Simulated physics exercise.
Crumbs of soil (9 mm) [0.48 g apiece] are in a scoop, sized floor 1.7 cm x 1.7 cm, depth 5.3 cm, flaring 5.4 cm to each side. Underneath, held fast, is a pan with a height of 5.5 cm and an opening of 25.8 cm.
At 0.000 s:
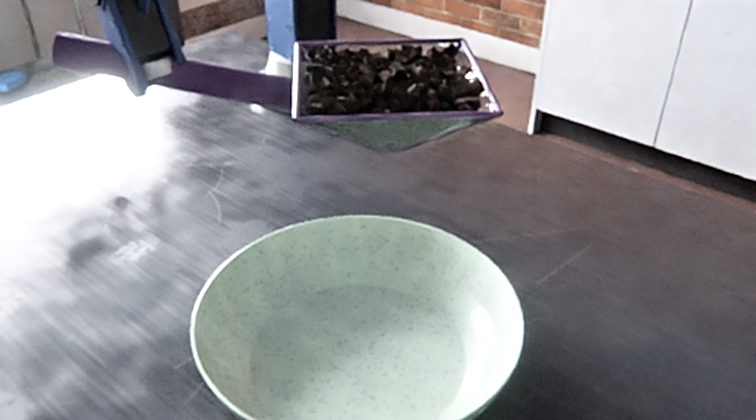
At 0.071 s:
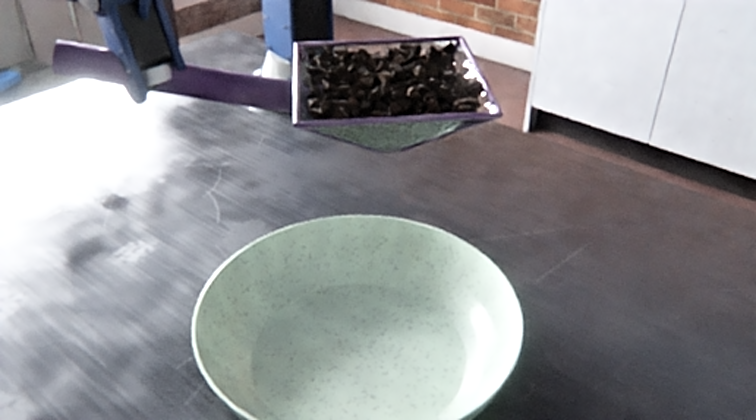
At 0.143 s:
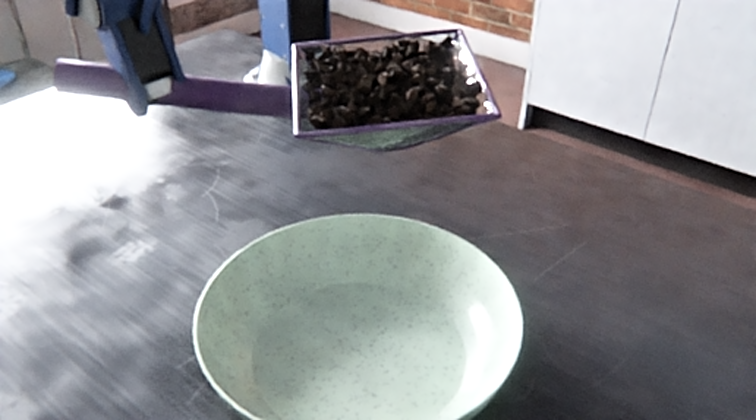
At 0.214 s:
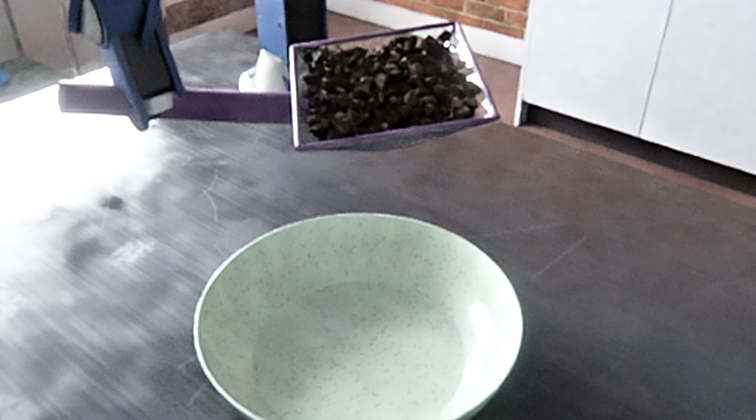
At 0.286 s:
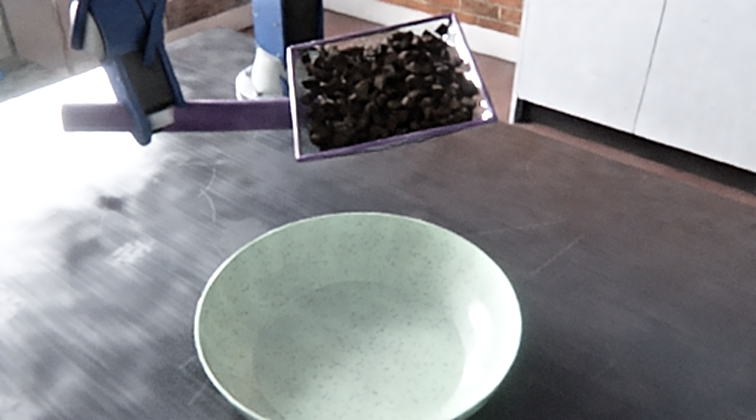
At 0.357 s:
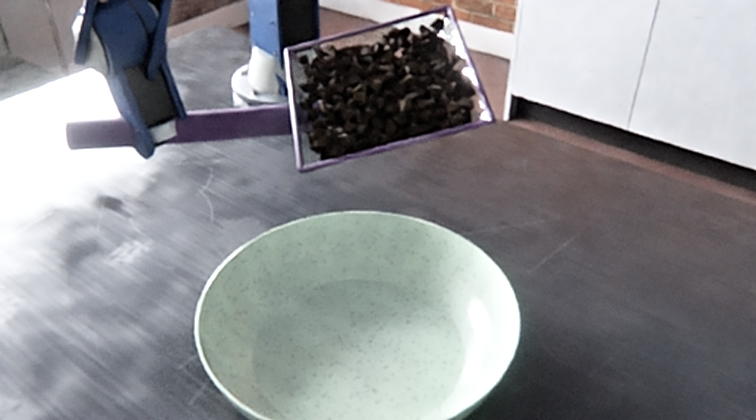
A scoop of dark soil crumbs, held by a blue gripper, tilting steadily toward the viewer above an empty pale green pan.
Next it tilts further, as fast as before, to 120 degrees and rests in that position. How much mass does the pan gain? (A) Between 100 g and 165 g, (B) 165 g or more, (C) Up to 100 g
Answer: B.
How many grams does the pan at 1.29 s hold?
At that point it's around 160 grams.
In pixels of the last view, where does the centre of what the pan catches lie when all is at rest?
I'd point at roughly (317, 380).
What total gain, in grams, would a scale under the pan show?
Approx. 210 g.
After 0.87 s, tilt 55 degrees; 0 g in the pan, scoop holds 100 %.
Then, at 1.29 s, tilt 83 degrees; 165 g in the pan, scoop holds 5 %.
Then, at 1.68 s, tilt 109 degrees; 208 g in the pan, scoop holds 0 %.
Then, at 2.05 s, tilt 120 degrees; 208 g in the pan, scoop holds 0 %.
At rest (2.3 s), 208 g in the pan, scoop holds 0 %.
